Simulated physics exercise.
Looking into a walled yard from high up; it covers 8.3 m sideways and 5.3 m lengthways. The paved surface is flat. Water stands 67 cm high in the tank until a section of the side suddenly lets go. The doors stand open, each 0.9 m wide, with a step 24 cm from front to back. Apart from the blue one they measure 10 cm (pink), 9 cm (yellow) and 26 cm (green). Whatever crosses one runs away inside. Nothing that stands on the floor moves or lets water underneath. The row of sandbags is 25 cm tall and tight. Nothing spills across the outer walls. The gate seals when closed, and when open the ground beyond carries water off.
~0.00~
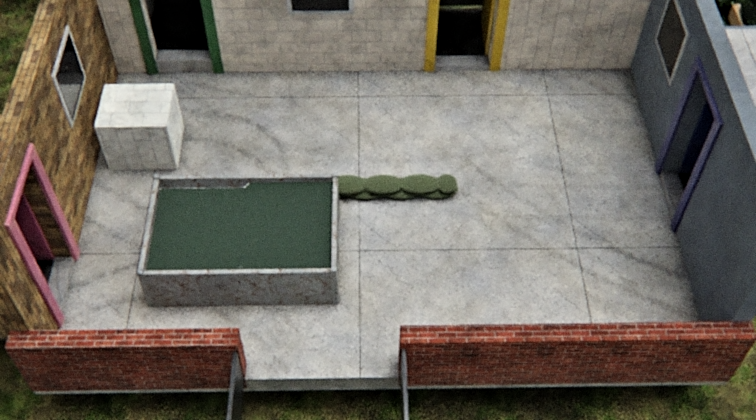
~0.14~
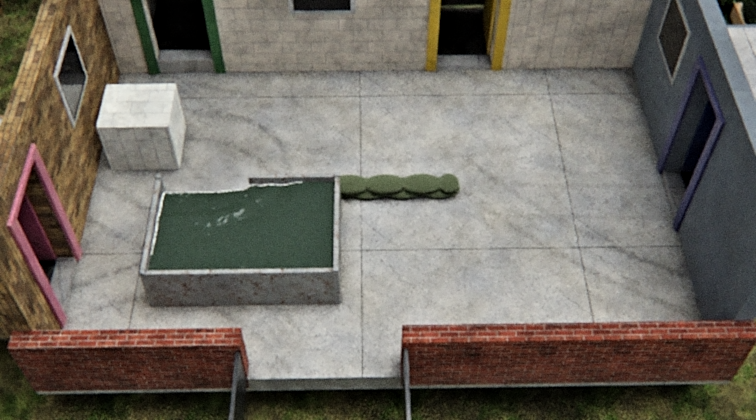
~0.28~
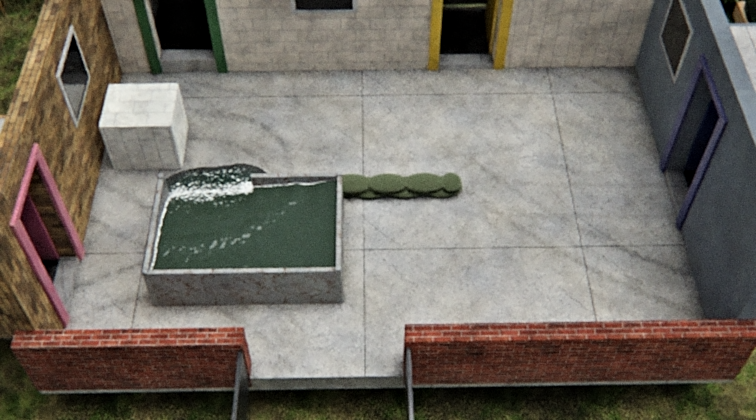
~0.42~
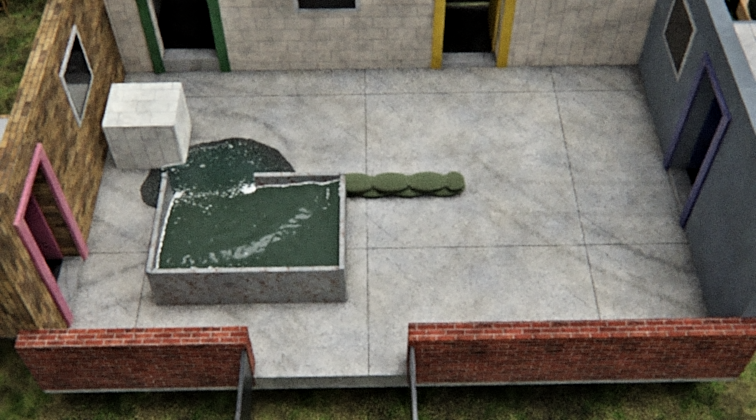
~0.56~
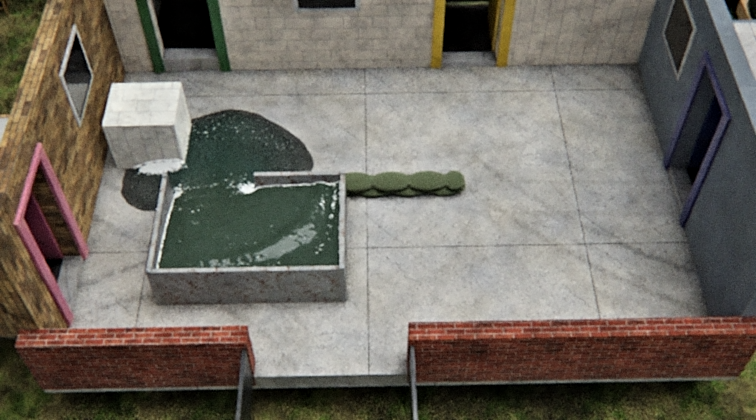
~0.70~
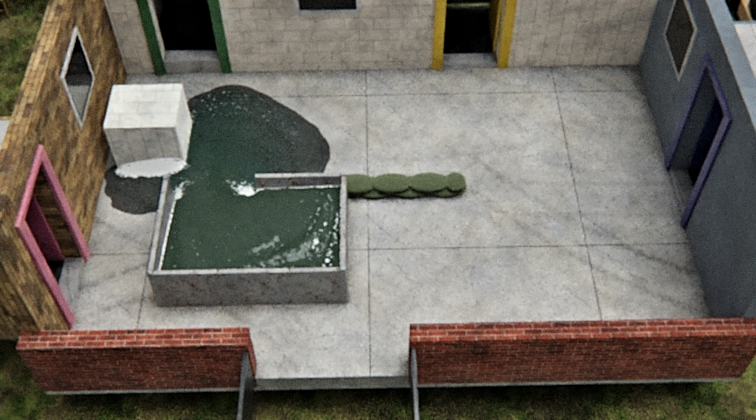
In a walled yard, dark green water in a stone tank stirred, then poured out through its far side and spread across the paving, washing around a pale block and toward the back wall.
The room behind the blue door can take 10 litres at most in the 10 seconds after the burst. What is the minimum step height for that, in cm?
About 7 cm.
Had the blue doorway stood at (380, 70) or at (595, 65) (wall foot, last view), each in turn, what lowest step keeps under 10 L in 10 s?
Roughly 8.0 and 9.0 cm.
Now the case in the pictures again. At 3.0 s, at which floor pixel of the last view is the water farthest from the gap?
At about (550, 69).
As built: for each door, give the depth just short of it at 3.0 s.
In cm: Pink 3, yellow 6, blue 0, green 21.
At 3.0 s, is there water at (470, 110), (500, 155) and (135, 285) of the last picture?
In turn: Under water, not reached, flooded.
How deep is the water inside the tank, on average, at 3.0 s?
Some 26 cm.
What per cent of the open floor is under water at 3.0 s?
About 40 per cent.
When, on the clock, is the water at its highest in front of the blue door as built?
Around 7.0 s.
After 1.4 s water covers 20 % of the floor, deepest (42 cm) near (228, 74); it has not reached the blue door.
After 3.0 s water covers 40 % of the floor, deepest (32 cm) near (228, 74); it has not reached the blue door.
After 10.0 s water covers 90 % of the floor, deepest (12 cm) near (704, 292); 8 cm at the blue door, 2 litres in over its 9 cm step.
At the blue door as built, the water arrived by 4.7 s and peaked near 10 cm at 7.0 s.
Run again over the same 10 s with other heights there, 21 litres in over 6 cm, 5 litres over 8 cm. The limit of 10 litres is kept from about 7 cm up.
